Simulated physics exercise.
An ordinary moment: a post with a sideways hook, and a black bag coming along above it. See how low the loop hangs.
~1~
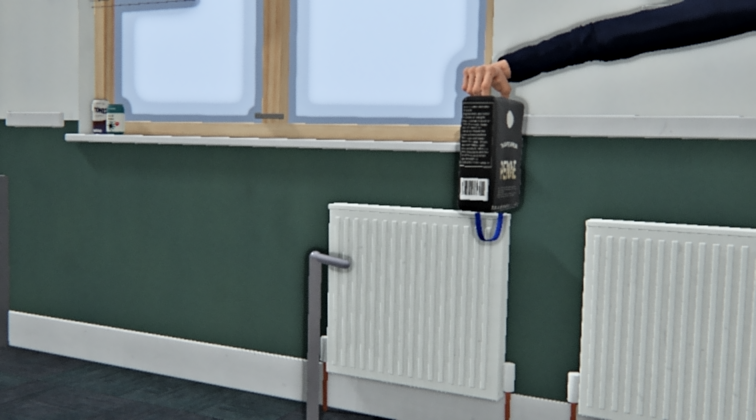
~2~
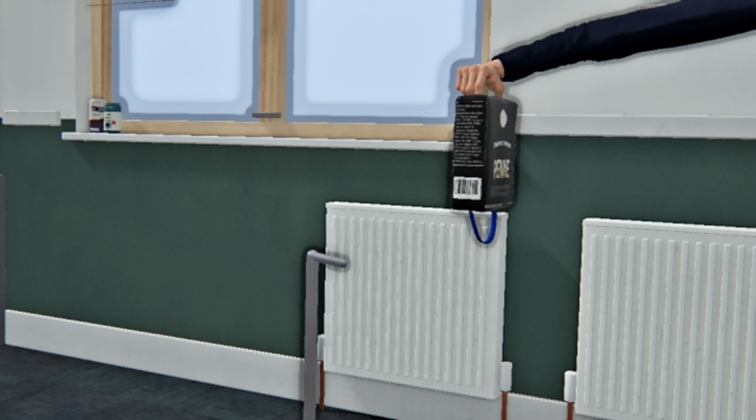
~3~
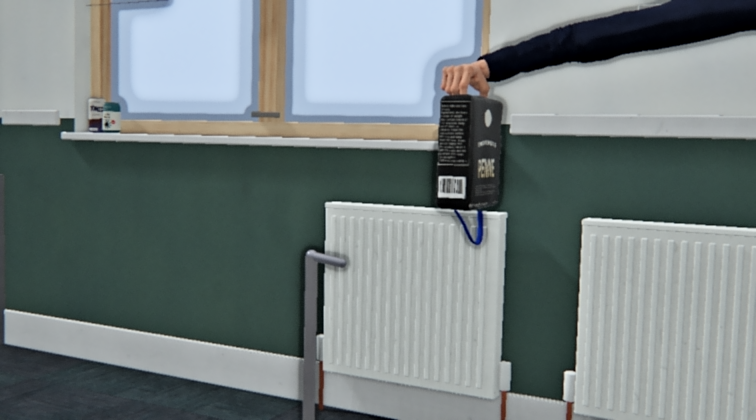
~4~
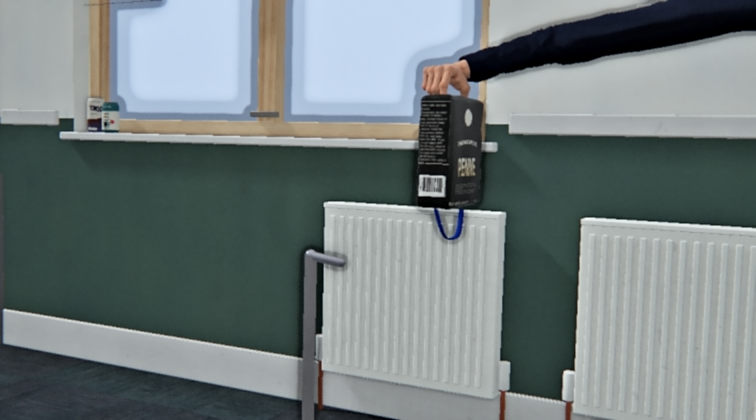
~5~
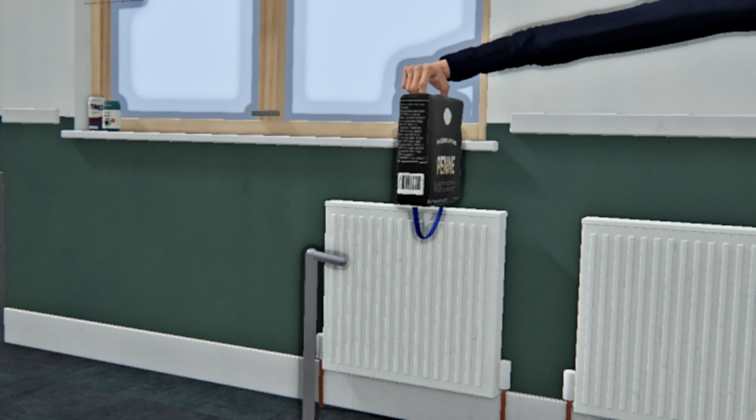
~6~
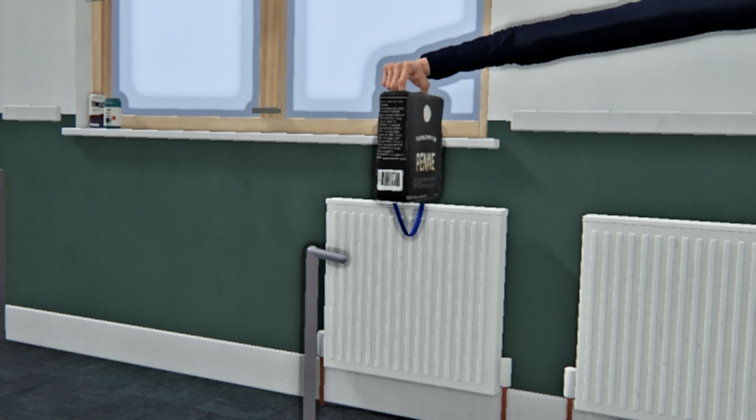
At the start, a hand at the end of a dark-sleeved arm holds a black bag marked "PENNE" above the right side of a white radiator, a blue loop hanging beneath. The arm then moves the bag steadily left, the loop swaying slightly, toward a grey post with a sideways hook.
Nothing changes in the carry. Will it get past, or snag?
As it turns out, the black bag comes away clean.
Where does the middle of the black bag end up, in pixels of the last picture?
Near (211, 141).
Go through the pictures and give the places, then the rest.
In the first frame, black bag (492, 154); hook tip (346, 264).
In the second frame, black bag (485, 153); bottom of the loop (486, 243).
In the third frame, black bag (470, 152).
In the fourth frame, black bag (451, 152); bottom of the loop (453, 238).
In the fifth frame, black bag (430, 150).
In the sixth frame, black bag (411, 147); bottom of the loop (410, 236); hook tip (343, 259); hook points towards it, loop hangs above the hook.
Then, 0.72 s past the final frame, bag over the post near (311, 144).
Then, 1.34 s past the final frame, bag past the post near (234, 141).
When it is over, bag past the post near (211, 140). The black bag passes clear.
